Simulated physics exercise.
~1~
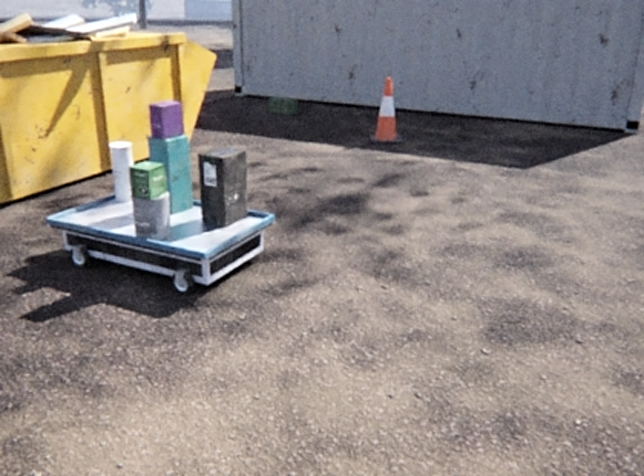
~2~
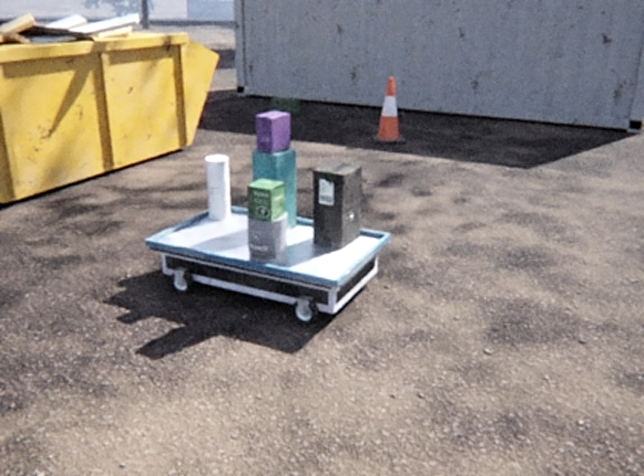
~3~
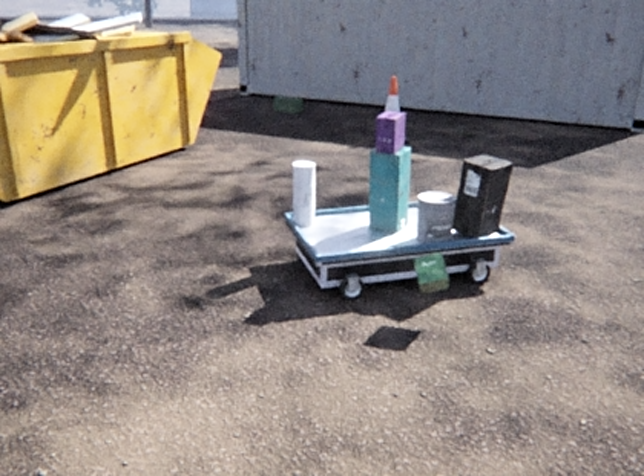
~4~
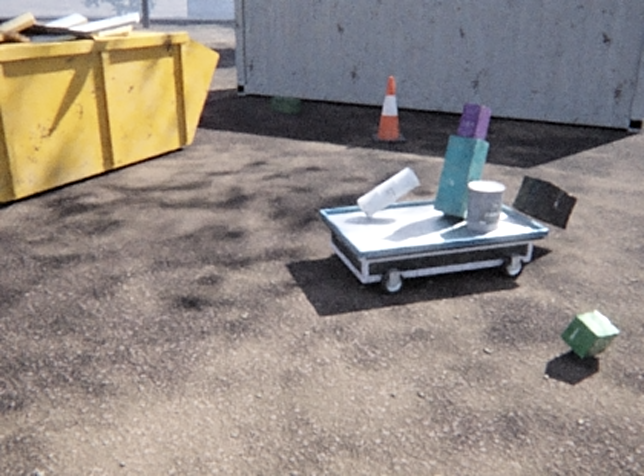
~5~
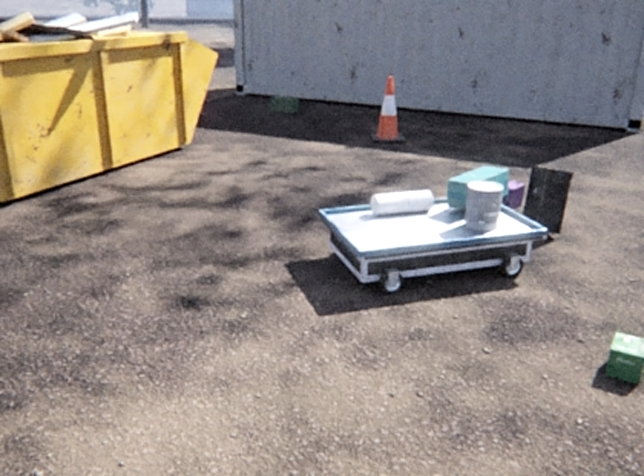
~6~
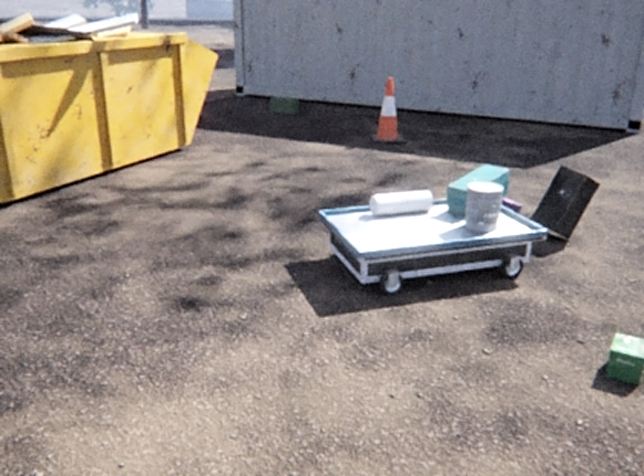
A loaded cart rolls right, turns and stops, toppling boxes, three landing off it.
